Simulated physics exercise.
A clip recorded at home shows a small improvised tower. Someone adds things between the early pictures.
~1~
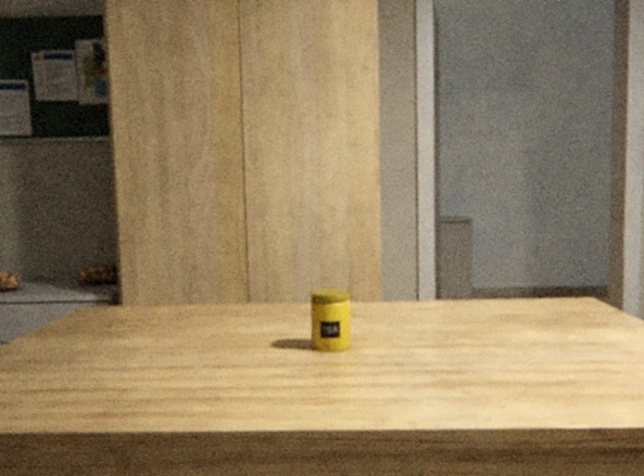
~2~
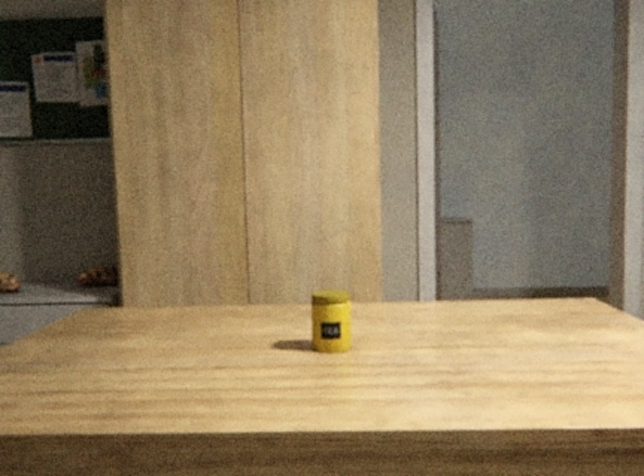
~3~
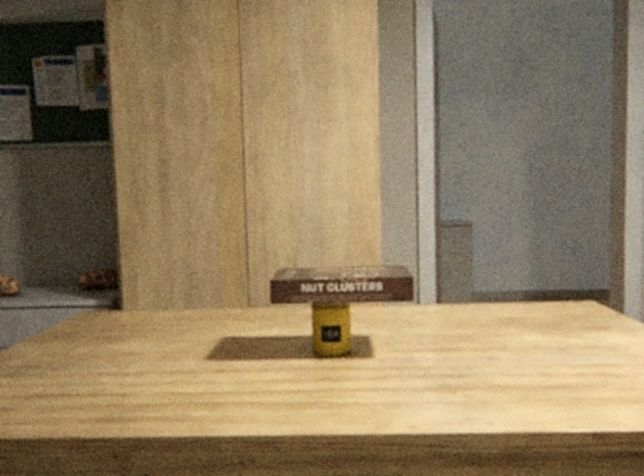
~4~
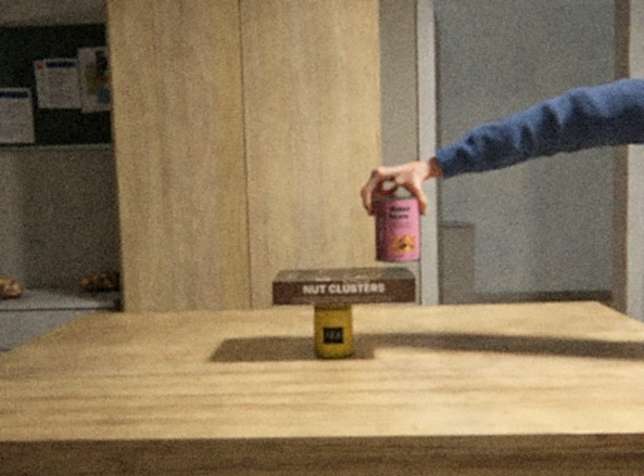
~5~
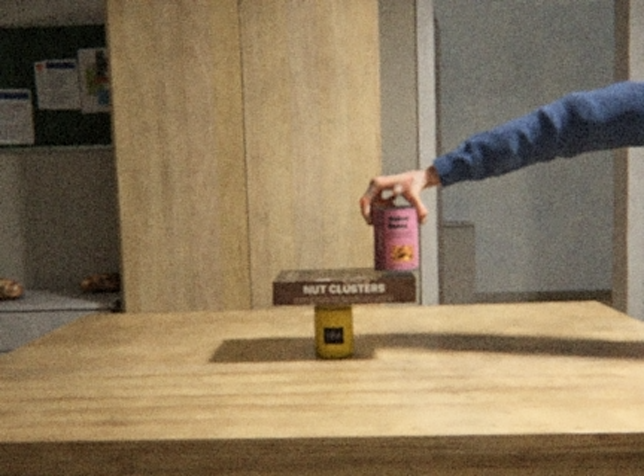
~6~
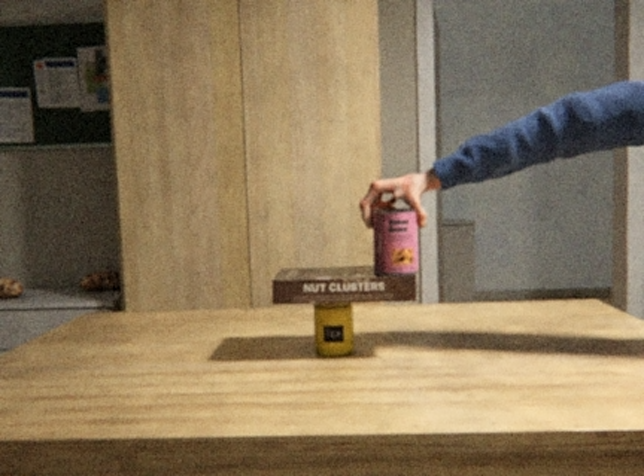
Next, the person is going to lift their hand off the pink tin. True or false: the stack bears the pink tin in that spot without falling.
False.
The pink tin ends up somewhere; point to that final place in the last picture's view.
Near (468, 328).
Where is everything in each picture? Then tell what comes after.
The last thing is not in view yet, in the first frame.
The last thing is not in view yet, in the second frame.
The last thing is not in view yet; brown packet (342, 283), in the third frame.
Coming down; pink tin (397, 229); brown packet (344, 285), in the fourth frame.
Coming down; pink tin (395, 238); brown packet (344, 285), in the fifth frame.
In place under the hand; pink tin (395, 241); brown packet (344, 283), in the sixth frame.
Then, 0.40 s later than the last frame, pink tin now fallen; brown packet tilted by 35°.
Then, 0.60 s later than the last frame, brown packet tilted by 67°.
When it is over, fallen, pink tin; lying over in the stack, brown packet; yellow jar as before. End places, in pixels of the last picture, pink tin near (467, 328). The stack loses its balance.
